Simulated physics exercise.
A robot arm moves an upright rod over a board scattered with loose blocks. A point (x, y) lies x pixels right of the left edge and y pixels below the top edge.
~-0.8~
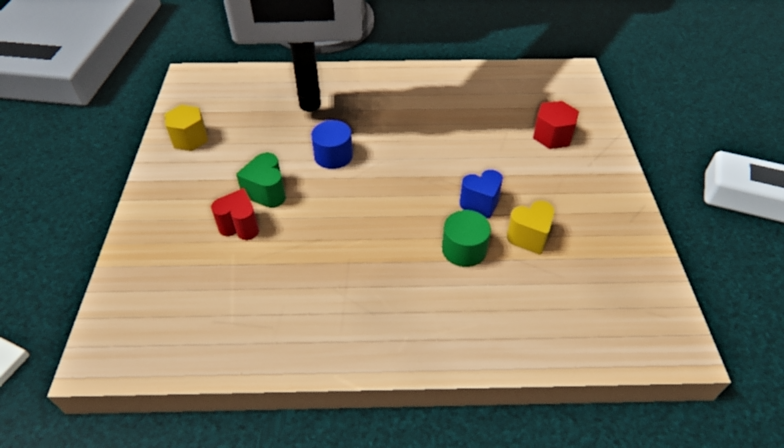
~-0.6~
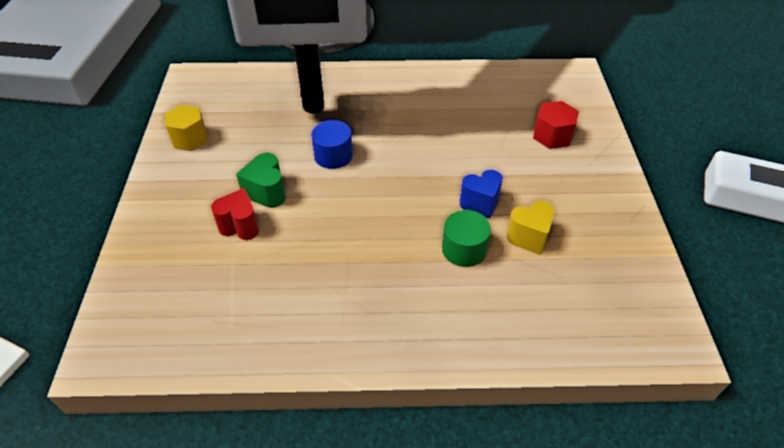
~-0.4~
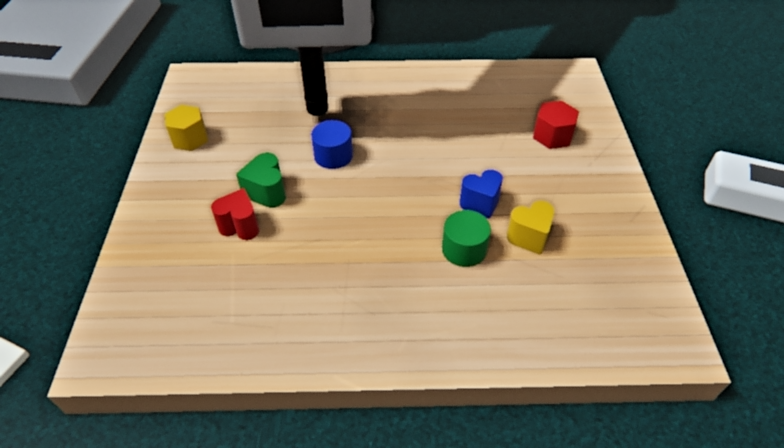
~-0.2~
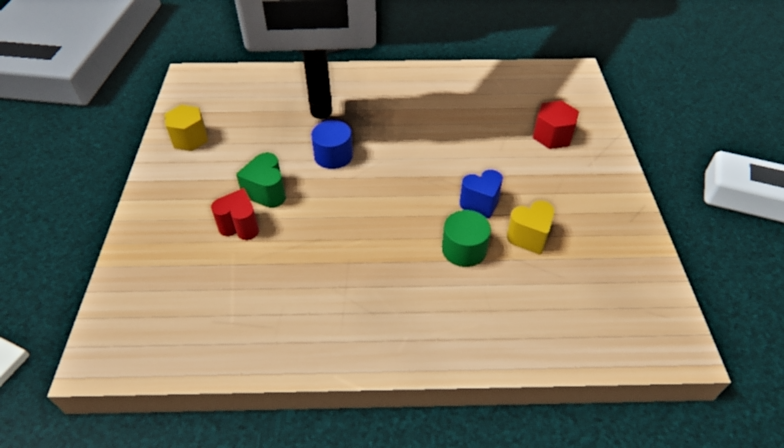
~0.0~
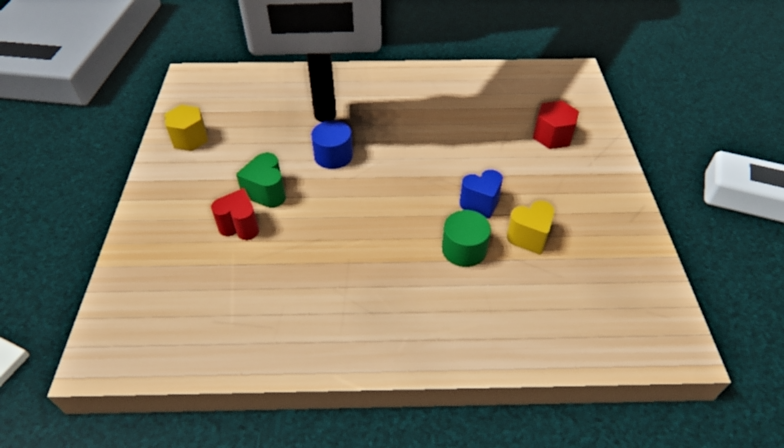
To begin with, a robot arm holds a dark upright rod just behind a blue disc on a wooden board scattered with colourful blocks. The rod then shifts slightly to the right and toward the viewer, drawing closer to the disc, while all the blocks stay still.
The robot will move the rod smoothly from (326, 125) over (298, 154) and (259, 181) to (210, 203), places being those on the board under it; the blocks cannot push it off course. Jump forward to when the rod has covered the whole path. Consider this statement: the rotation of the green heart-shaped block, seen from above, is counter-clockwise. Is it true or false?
True - the claim holds.
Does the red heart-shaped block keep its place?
No - that is not the case.
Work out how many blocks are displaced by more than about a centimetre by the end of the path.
Most likely two.
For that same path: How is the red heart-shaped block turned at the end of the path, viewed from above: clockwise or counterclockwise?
The block turns clockwise.
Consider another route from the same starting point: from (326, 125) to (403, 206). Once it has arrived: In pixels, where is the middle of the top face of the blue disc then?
Its top middle will sit at (334, 152).
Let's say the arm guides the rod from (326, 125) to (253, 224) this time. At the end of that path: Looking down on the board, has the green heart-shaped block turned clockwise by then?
It seems so.
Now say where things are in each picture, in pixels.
Rod's lower end at (310, 106); red heart-shaped block at (234, 204); green heart-shaped block at (262, 169); blue disc at (331, 133), in the first picture.
Rod at (314, 108); blocks still, in the second picture.
Rod at (318, 110); blocks still, in the third picture.
Rod at (322, 113); blocks still, in the fourth picture.
Rod at (325, 116); red heart-shaped block at (234, 204); green heart-shaped block at (262, 169); blue disc at (331, 133), in the fifth picture.
On the path given first. One third of the way, rod at (296, 145); nothing pushed yet.
Two thirds of the way, rod at (255, 172); red heart-shaped block at (229, 214); green heart-shaped block at (250, 185), turned 30° anticlockwise.
At the end, rod at (207, 194); red heart-shaped block at (229, 225), turned 40° clockwise; green heart-shaped block at (242, 193), turned 75° anticlockwise; blue disc still.
